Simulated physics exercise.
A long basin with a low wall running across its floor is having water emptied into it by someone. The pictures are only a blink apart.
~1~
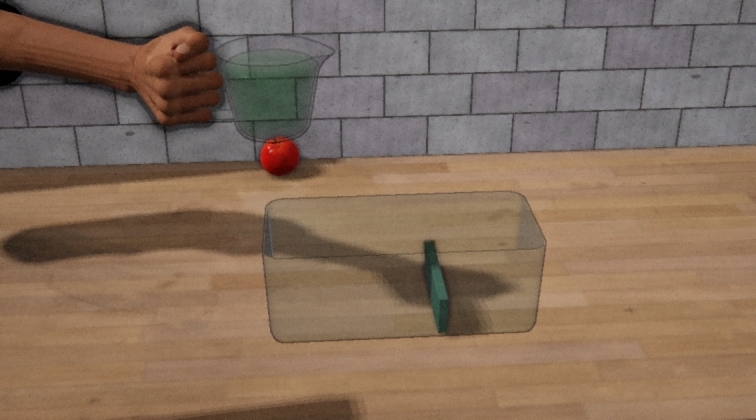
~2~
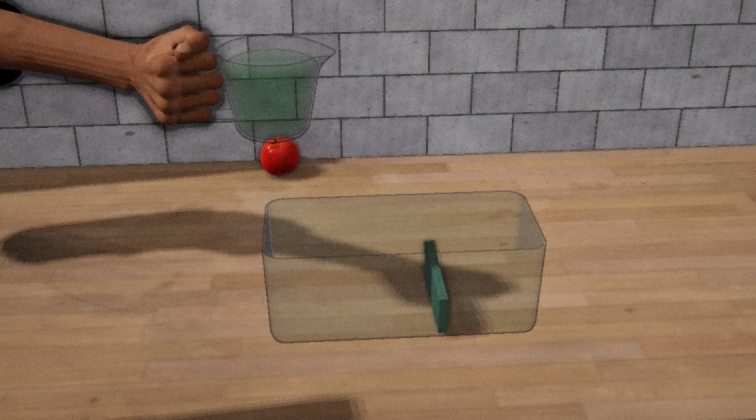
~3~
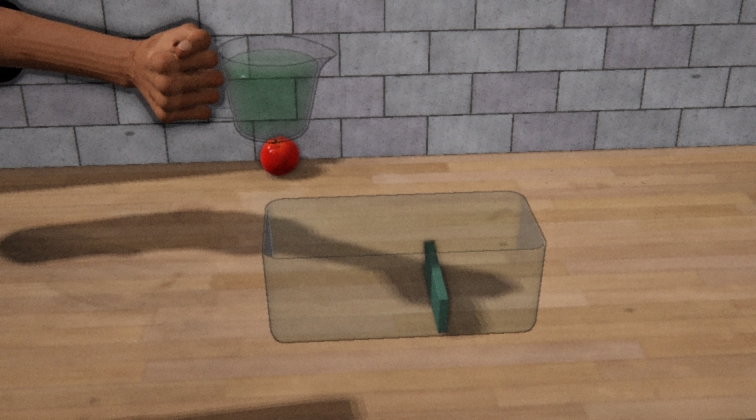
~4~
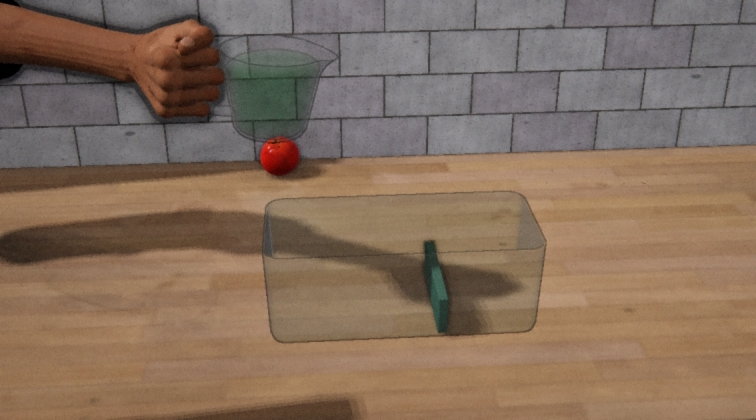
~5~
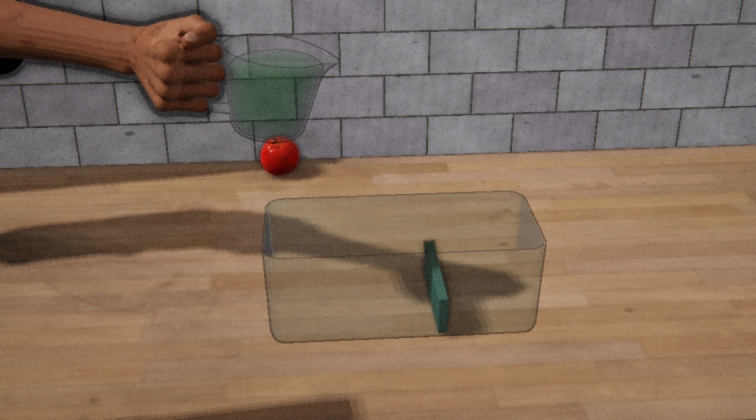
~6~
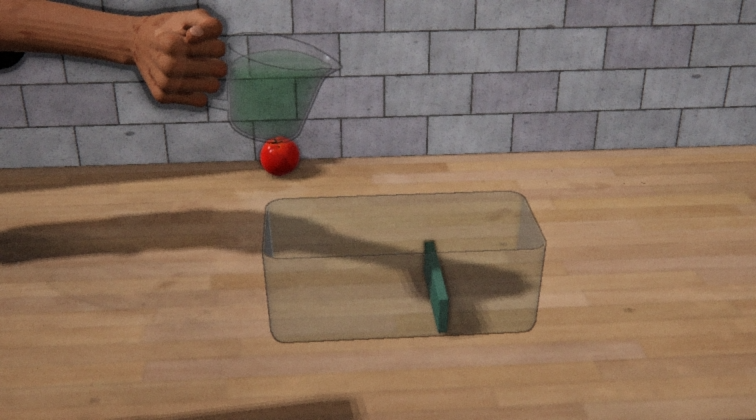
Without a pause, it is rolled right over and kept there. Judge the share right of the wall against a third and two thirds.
The right side is left with too little to make a third.
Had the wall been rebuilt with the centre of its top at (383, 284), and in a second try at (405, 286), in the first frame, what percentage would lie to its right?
That'd be about 75 percent for the first and about 40 percent for the other.
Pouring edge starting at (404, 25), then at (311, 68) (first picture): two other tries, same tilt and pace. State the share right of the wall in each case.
80 % and 5 %.
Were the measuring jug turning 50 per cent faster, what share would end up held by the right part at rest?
I'd estimate some 5 percent.
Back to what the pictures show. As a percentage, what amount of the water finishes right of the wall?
That share comes out near 5 percent.
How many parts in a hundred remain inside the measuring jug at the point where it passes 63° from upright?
65 %.
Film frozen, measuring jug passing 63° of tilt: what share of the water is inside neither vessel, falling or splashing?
25 %.
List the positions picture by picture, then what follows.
In the first frame, tilt 0°; pouring edge (335, 50); surface from (223, 63) to (319, 60); the long basin's rim runs from (265, 229) to (534, 219); the wall's top is at (436, 270).
In the second frame, tilt 1°; pouring edge (336, 51); surface from (223, 62) to (319, 60).
In the third frame, tilt 2°; pouring edge (337, 53); surface from (223, 62) to (320, 61).
In the fourth frame, tilt 5°; pouring edge (339, 56); surface from (226, 62) to (322, 62).
In the fifth frame, tilt 9°; pouring edge (341, 60); surface from (228, 63) to (326, 62).
In the sixth frame, tilt 13°; pouring edge (343, 66); surface from (230, 64) to (331, 63).
A moment on, the measuring jug is tipped part way and 66 per cent is still to pour, 10 is left of the wall and 0 right of it.
Next, the measuring jug is tipped on its side and 15 per cent is still to pour, 65 is left of the wall and 1 right of it.
Then the measuring jug is tipped on its side and 1 per cent is still to pour, 92 is left of the wall and 4 right of it.
Later the measuring jug is tipped on its side and 0 per cent is still to pour, 93 is left of the wall and 4 right of it.
In the end 93 per cent lies left of the wall, 4 right of it and 3 outside.
